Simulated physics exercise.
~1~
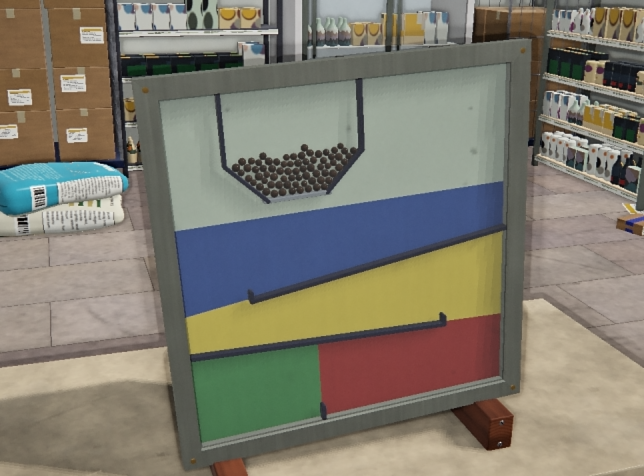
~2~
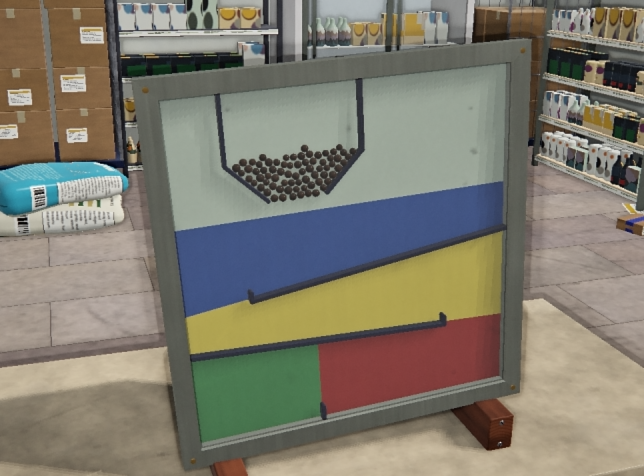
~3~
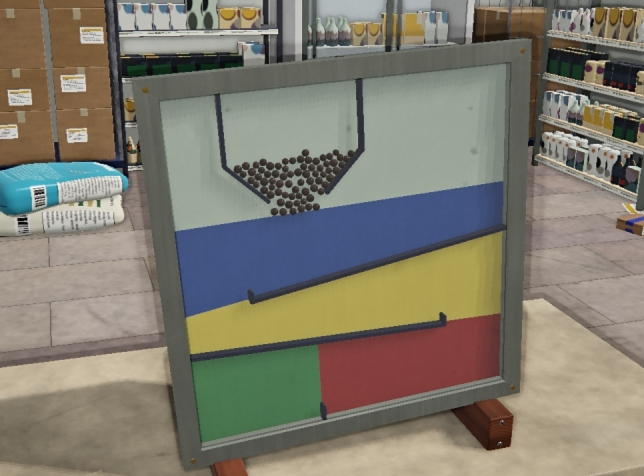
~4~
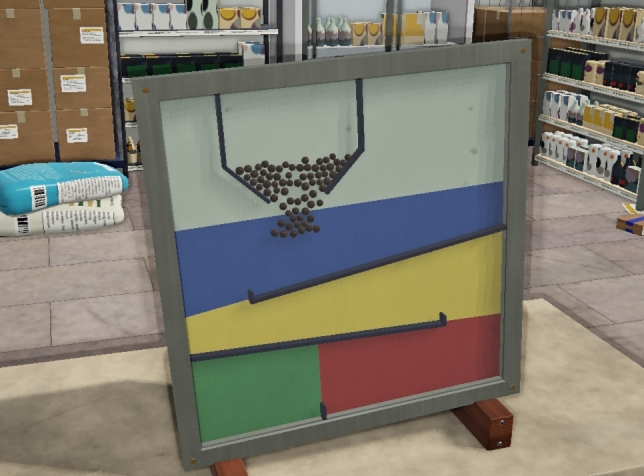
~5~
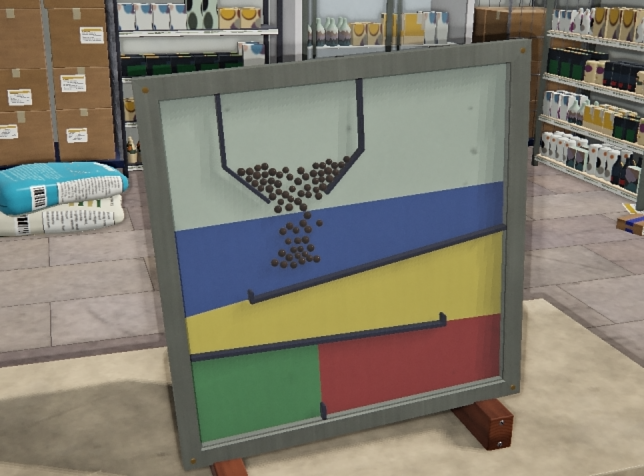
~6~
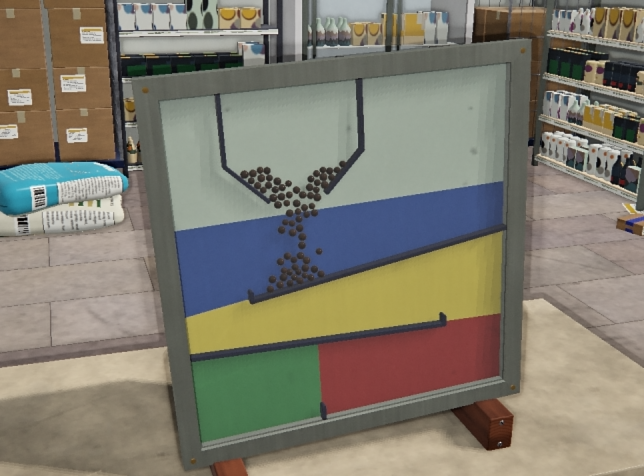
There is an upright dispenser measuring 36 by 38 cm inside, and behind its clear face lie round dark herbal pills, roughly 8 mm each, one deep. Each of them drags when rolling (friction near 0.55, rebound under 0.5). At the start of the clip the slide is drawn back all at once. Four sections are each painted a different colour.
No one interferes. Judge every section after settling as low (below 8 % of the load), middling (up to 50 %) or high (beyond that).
Judged at rest: Red section low; blue section high; green section low; yellow section middling.
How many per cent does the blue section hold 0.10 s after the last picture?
Share: Some 85 %.
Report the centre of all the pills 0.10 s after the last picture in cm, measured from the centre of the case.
Roughly 7 centimetres to the left and 1 centimetres above.
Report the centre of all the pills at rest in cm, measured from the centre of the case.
Left: About 8 cm; below: About 3 cm.
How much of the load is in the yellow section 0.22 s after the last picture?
15 per cent.
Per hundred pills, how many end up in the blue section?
About 70 %.
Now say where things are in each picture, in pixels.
In the first picture, tilted 4° anticlockwise; about 70 pills; pills' middle (296, 171); red (411, 361), blue (333, 241), green (257, 389), yellow (374, 297); slide (265, 201) to (329, 191).
In the second picture, pills' middle (296, 176); 0 out, lowest pill (283, 198).
In the third picture, pills' middle (301, 182); 12 out, lowest pill (293, 212).
In the fourth picture, pills' middle (298, 183); 22 out, lowest pill (293, 234).
In the fifth picture, pills' middle (298, 202); 31 out, lowest pill (294, 265).
In the sixth picture, pills' middle (299, 219); 41 out, lowest pill (270, 289); wall ends (251, 293), (443, 316), (323, 406), (217, 90) to (267, 201), (326, 192) to (359, 74).
Then, 0.10 s later than the last picture, the pills' middle is 7 cm left of and 1 cm above the centre; blue 85 %.
Then, 0.22 s later than the last picture, the pills' middle is 7 cm left of and 2 cm below the centre; blue 85 %, yellow 15 %.
Then, 0.45 s later than the last picture, the pills' middle is 8 cm left of and 3 cm below the centre; blue 70 %, yellow 30 %.
All still 1.4 s after it, red 0 %, blue 70 %, green 0 %, yellow 30 %.
